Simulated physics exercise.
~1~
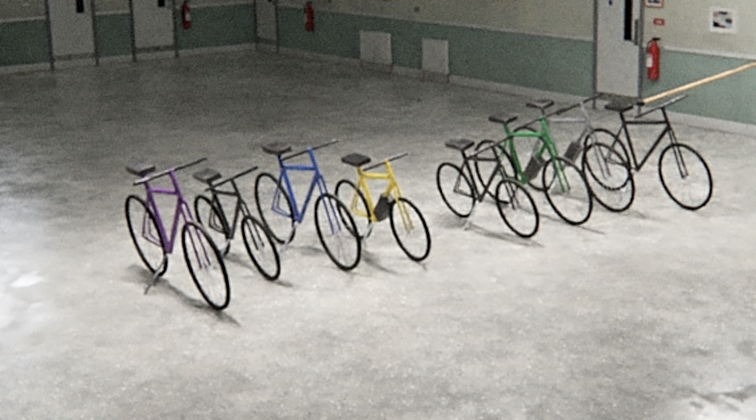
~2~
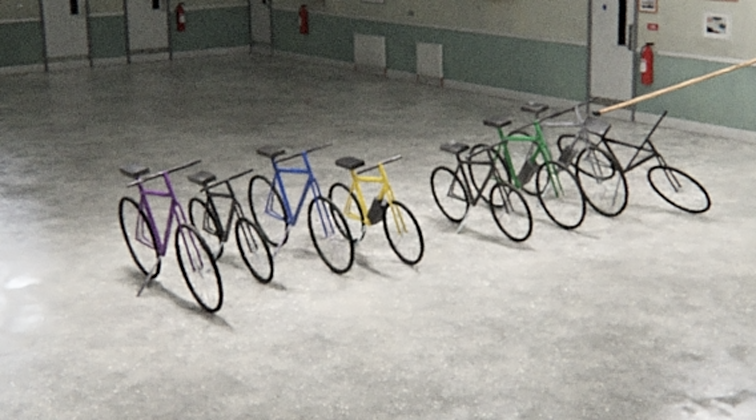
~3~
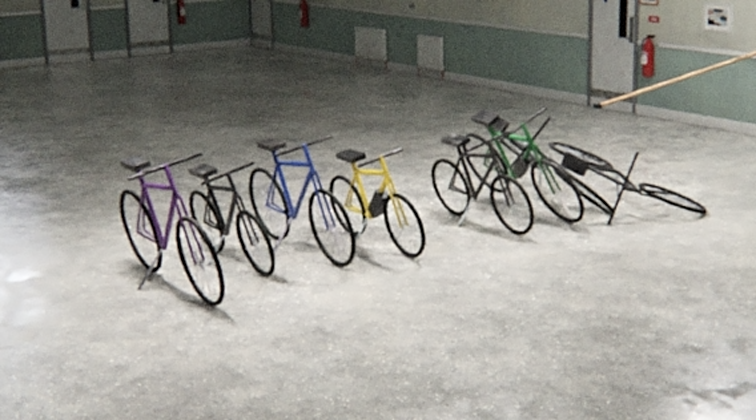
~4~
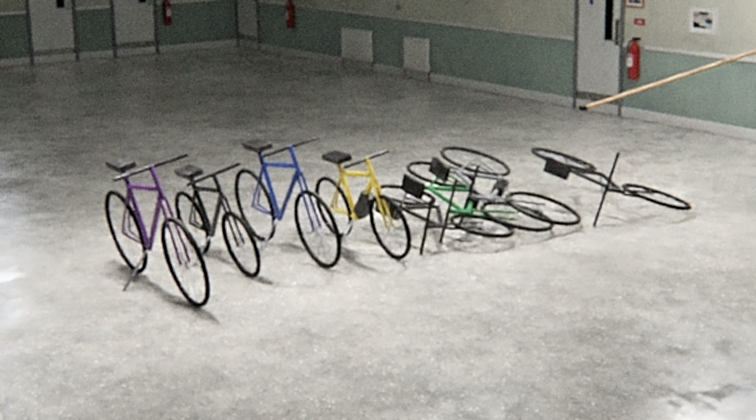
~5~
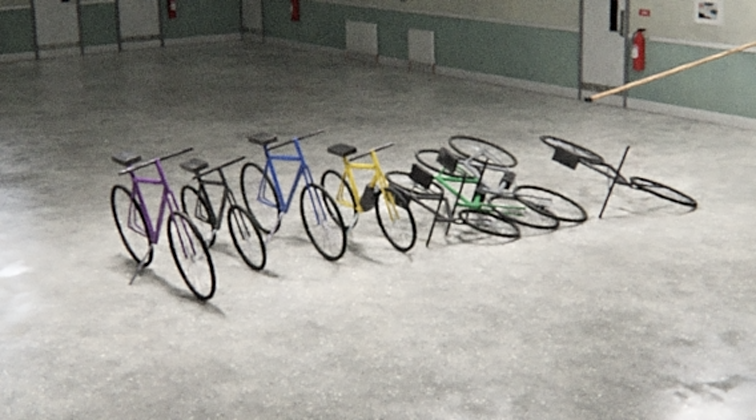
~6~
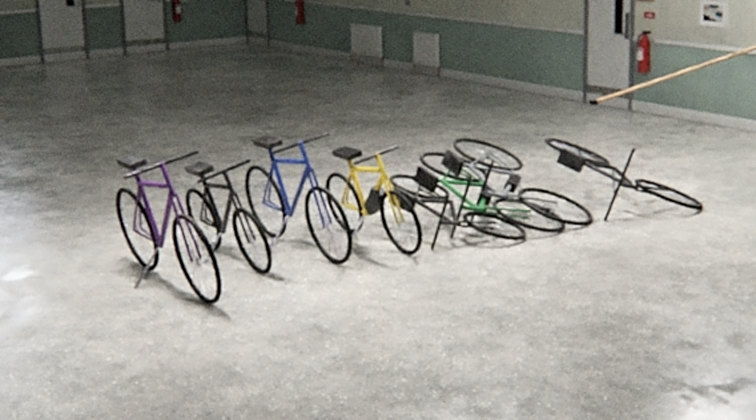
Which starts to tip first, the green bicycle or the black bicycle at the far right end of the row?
The black bicycle at the far right starts to tip first. The green bicycle is still standing as before at that point and only begins to lean afterwards.
